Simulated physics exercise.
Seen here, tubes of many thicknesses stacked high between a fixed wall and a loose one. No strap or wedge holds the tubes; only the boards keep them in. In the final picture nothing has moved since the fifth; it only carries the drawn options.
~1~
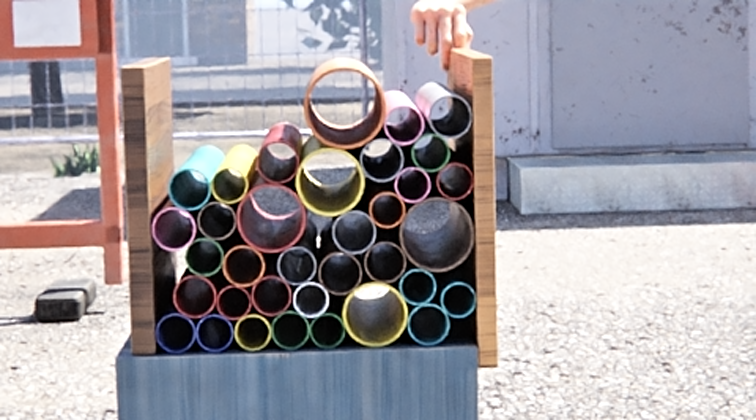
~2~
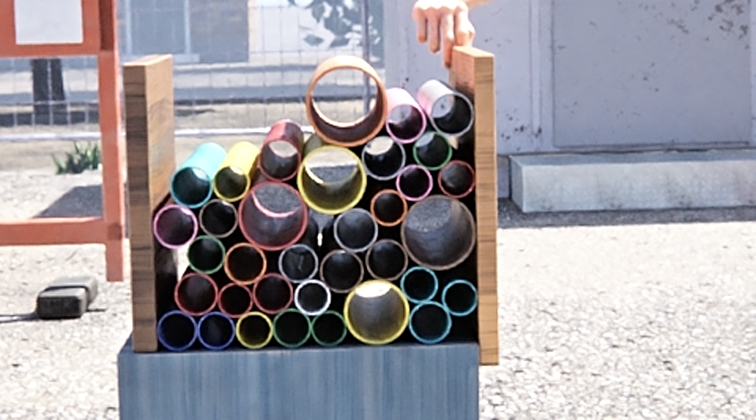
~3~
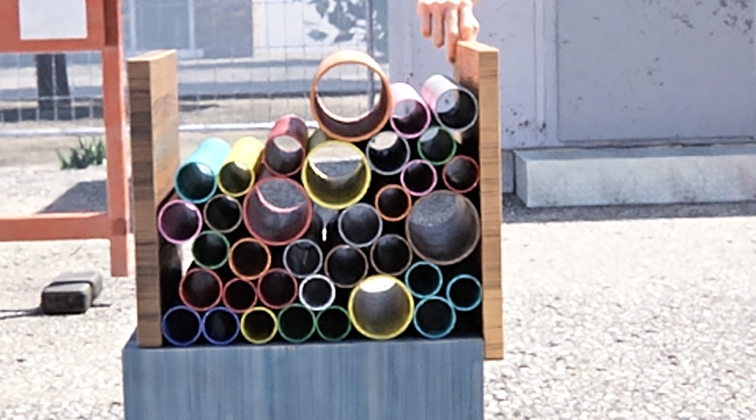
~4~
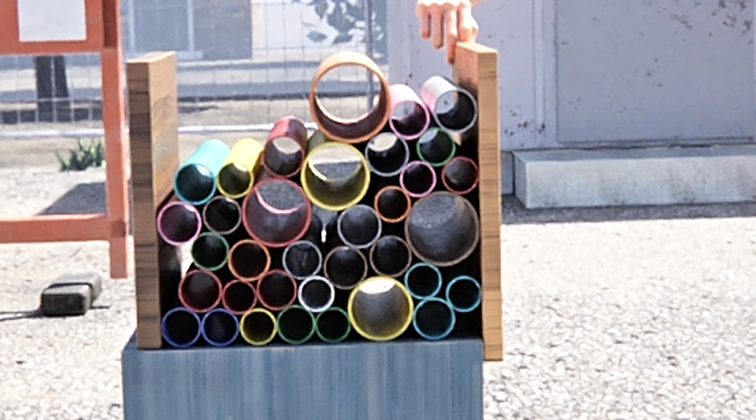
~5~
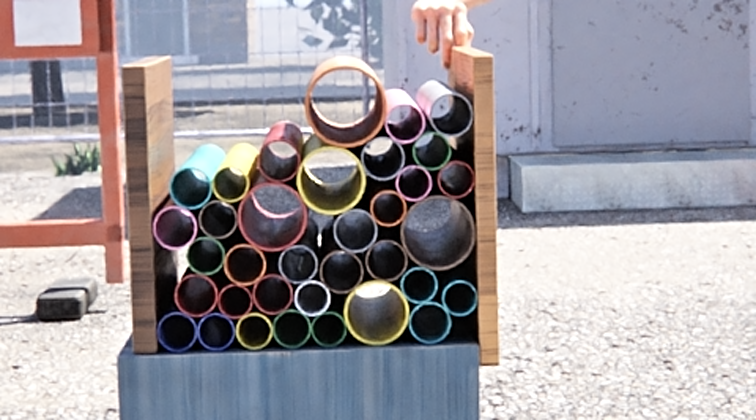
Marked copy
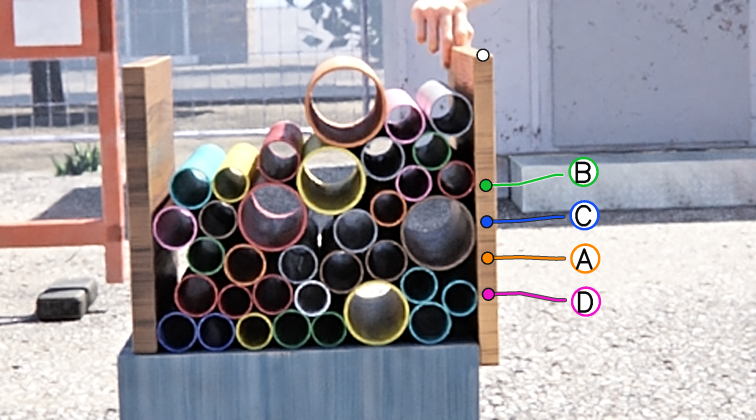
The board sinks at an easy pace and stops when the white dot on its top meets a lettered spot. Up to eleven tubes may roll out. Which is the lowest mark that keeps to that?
Mark D is as low as it can go.
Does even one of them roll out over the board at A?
Yes, at A.
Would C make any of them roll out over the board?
Yes.
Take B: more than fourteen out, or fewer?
Fewer than fourteen.
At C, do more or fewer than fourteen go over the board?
At C, fewer than fourteen.
On the marked copy, A at (487, 259); B at (486, 185); C at (487, 222); D at (488, 295); the white dot at (483, 55).
Taking D. A third of the way, top of the board (475, 154).
Two thirds of the way, top of the board (477, 263).
When it is over, top of the board (478, 294), nine out over the board.
As for the rest, A about five out over the board; B one out over the board; C about four out over the board.
